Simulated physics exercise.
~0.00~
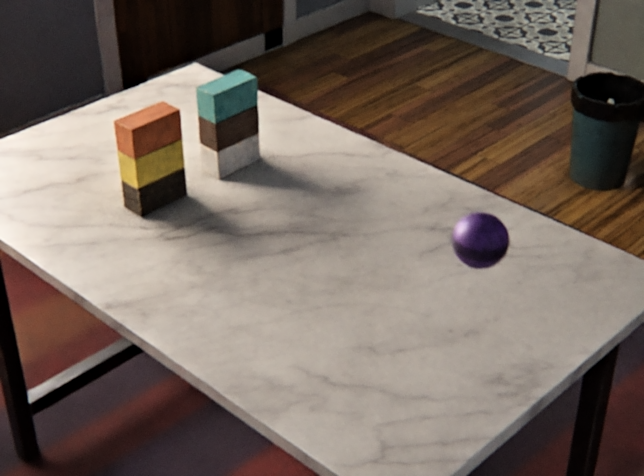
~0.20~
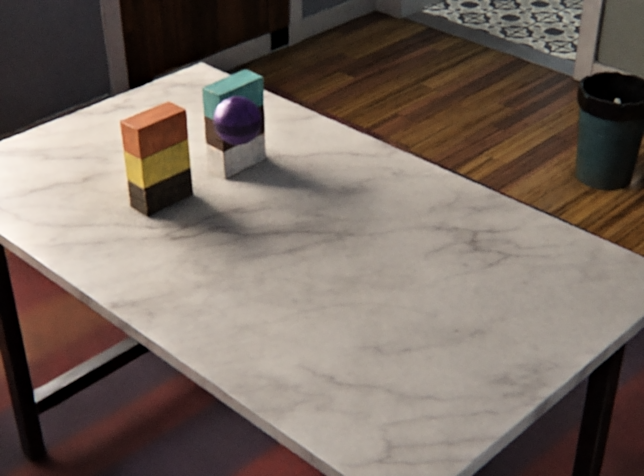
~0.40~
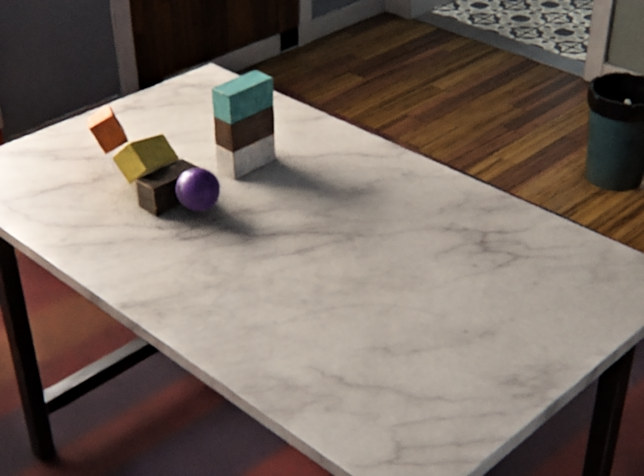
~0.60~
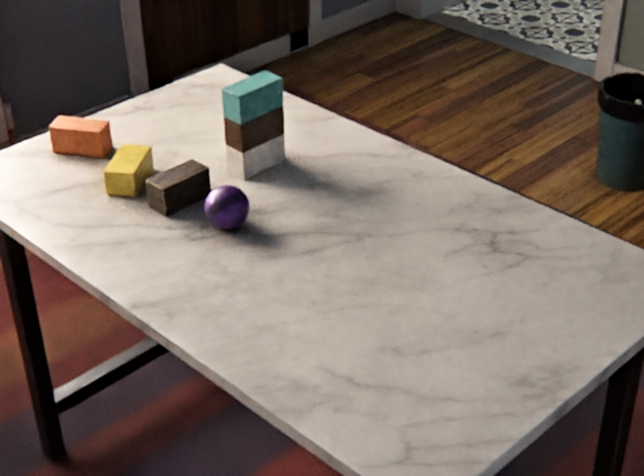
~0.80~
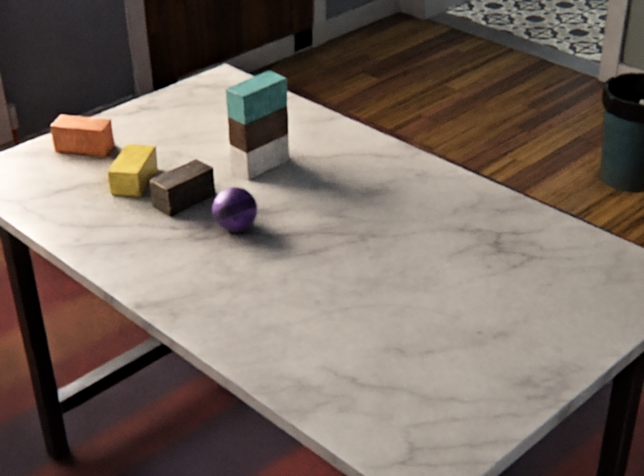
In a dim room with a wooden floor, a pale marble-patterned table is seen from above at an angle, with a dark bin beyond it at right. Two stacks stand near its far left end, one orange, yellow and black, the other turquoise, brown and white. A purple ball flies in from the right, passes in front of the turquoise-topped stack and strikes the left one. The yellow block topples onto its side while the orange block drops farther left. The ball settles beside the black block, which stays near its original spot, and the other stack remains standing.
